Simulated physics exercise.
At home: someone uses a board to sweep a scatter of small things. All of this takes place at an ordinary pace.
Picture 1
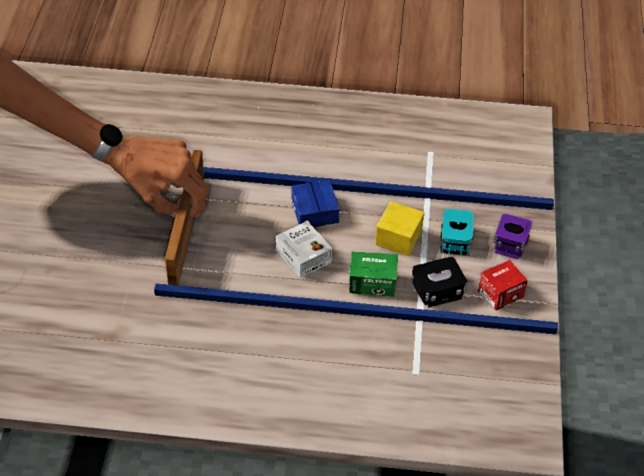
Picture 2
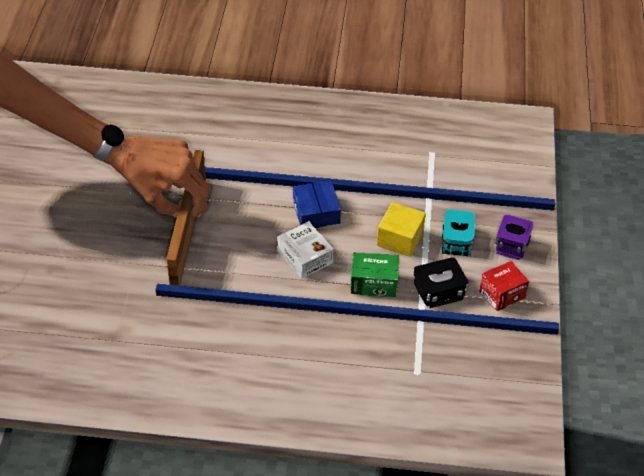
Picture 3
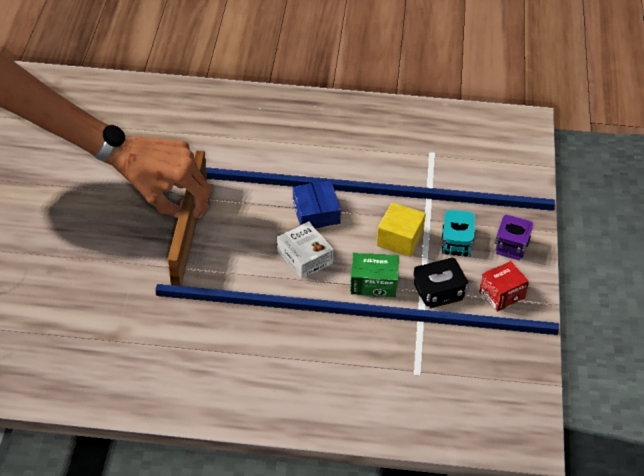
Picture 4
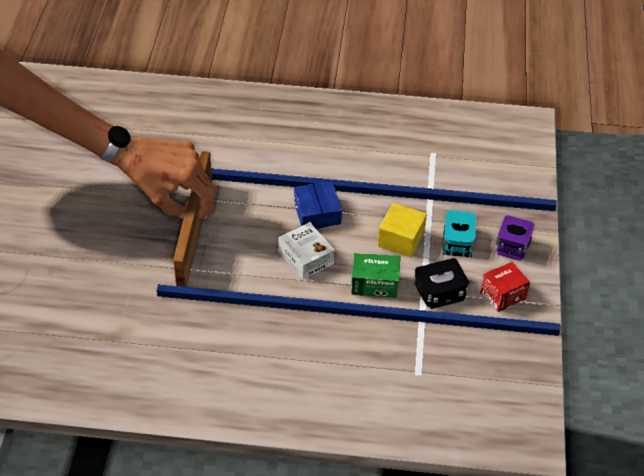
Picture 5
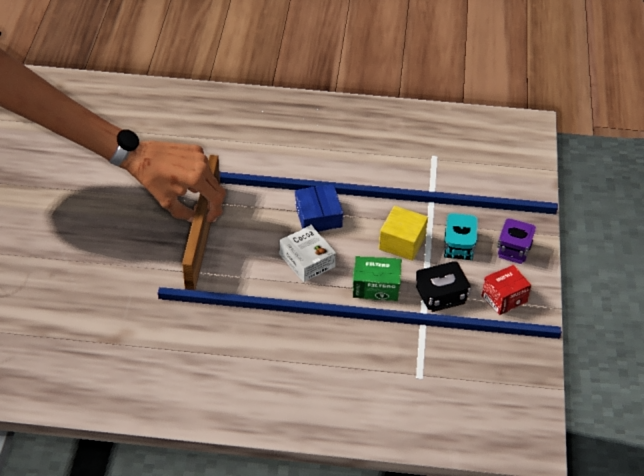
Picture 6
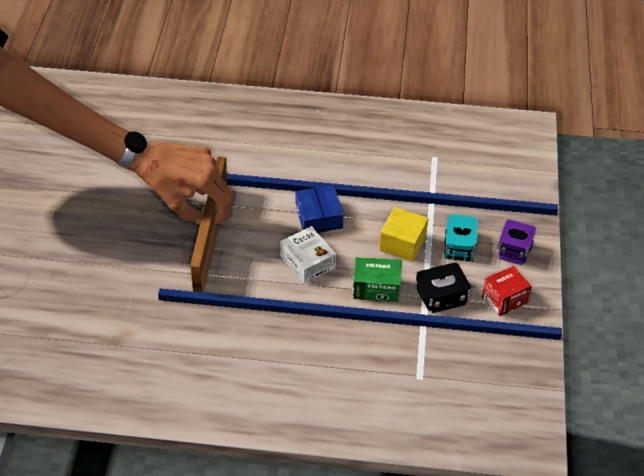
At first, a hand holds a wooden board upright between two blue rails on a table, nearly still, left of a scatter of small coloured boxes and cases around a white line. Then the hand slides the board a short way right, toward the blue and white boxes, without touching them.
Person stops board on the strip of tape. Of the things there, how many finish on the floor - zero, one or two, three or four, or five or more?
Zero finish on the floor.
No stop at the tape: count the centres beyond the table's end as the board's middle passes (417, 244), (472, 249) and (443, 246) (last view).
The counts are 0, 3 and 1, in that order.
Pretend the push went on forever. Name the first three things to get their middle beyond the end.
Earliest first: The purple case, then the red box, and then the turquoise case.
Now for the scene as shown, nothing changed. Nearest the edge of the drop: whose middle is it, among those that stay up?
It would be the purple case, I'd say.
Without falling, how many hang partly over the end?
Count of overhanging things: 1.
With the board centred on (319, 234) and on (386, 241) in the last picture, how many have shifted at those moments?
At the first point the count is 3, at the second it's 6.
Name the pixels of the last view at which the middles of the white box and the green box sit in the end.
Roughly at (447, 269) and at (449, 300), in that order.
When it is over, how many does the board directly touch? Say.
It adds up to 3.
Soon after, none off yet; purple case at rest near (516, 242); red box at rest near (507, 291); turquoise case at rest near (461, 238).
At rest, the number that fall off is zero.
